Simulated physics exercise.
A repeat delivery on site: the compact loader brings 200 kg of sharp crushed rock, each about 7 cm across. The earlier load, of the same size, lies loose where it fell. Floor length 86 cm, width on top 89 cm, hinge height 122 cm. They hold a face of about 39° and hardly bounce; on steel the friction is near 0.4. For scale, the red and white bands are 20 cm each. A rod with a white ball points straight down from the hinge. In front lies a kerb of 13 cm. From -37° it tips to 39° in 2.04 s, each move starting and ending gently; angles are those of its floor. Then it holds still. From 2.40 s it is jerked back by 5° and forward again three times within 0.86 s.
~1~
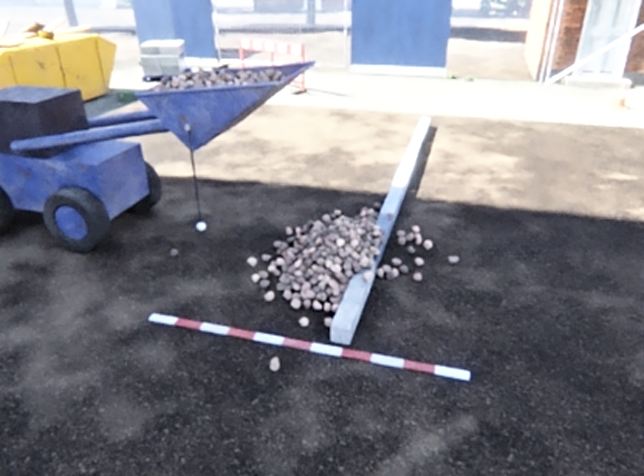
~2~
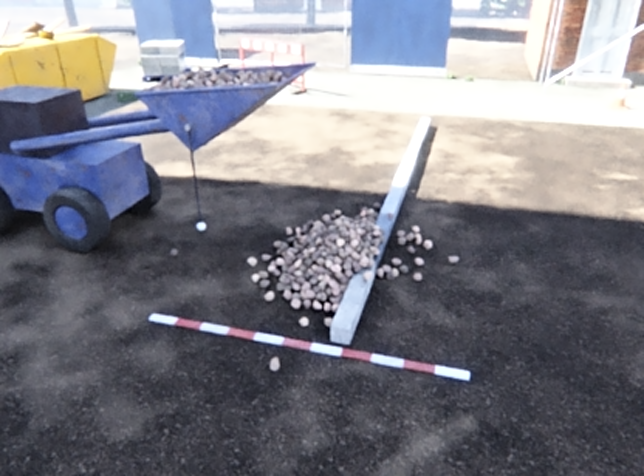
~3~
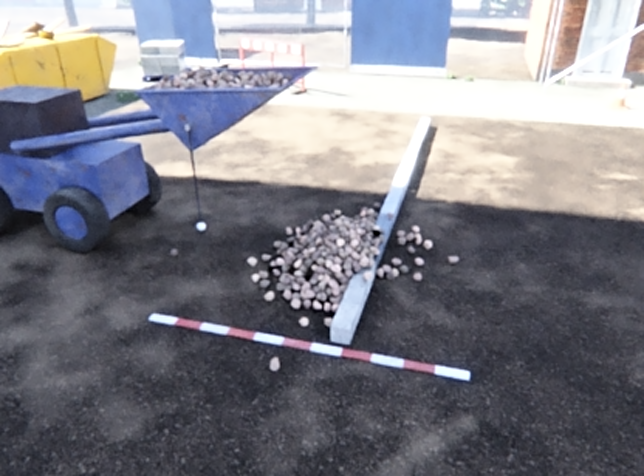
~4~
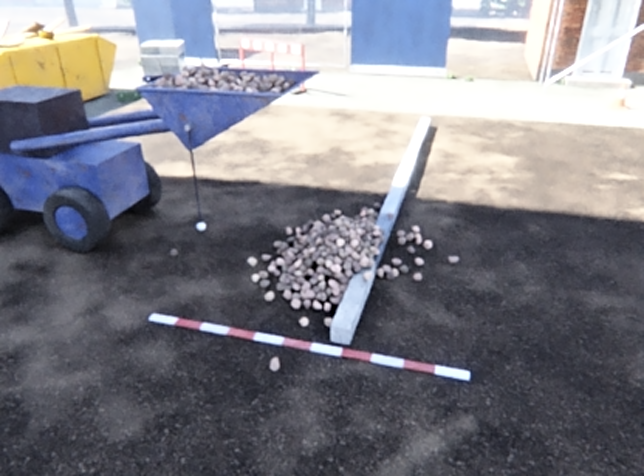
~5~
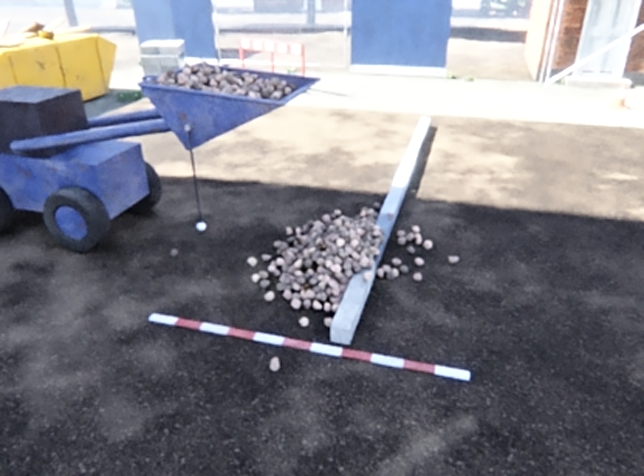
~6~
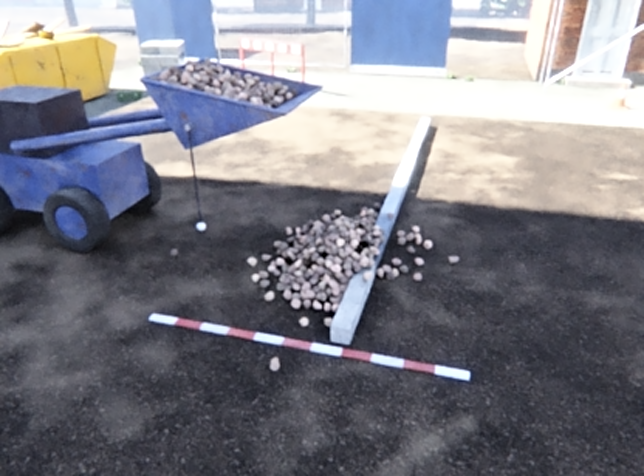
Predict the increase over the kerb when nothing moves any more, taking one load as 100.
About 1 per cent.
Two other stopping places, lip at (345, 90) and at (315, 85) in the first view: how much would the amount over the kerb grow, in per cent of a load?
First some 75, then 35 per cent.
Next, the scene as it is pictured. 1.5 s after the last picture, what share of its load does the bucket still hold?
It holds some 35 per cent.
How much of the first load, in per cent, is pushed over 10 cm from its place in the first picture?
About 0 per cent.
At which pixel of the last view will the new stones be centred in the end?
Near (314, 241).
Then, 0.9 s after the last picture the floor is at 27°; in per cent of one load, 100 in the bucket, 97 on this side of the kerb, 3 over the kerb; the foremost stones are at (423, 249).
Then, 1.5 s after the last picture the floor is at 39°; in per cent of one load, 37 in the bucket, 160 on this side of the kerb, 3 over the kerb; the foremost stones are at (423, 249).
Then, 3.1 s after the last picture the floor is at 39°; in per cent of one load, 0 in the bucket, 196 on this side of the kerb, 5 over the kerb; the foremost stones are at (423, 249).
Then, 5.5 s after the last picture the floor is at 39°; in per cent of one load, 0 in the bucket, 196 on this side of the kerb, 5 over the kerb; the foremost stones are at (423, 249). Net gain over the kerb, 1.
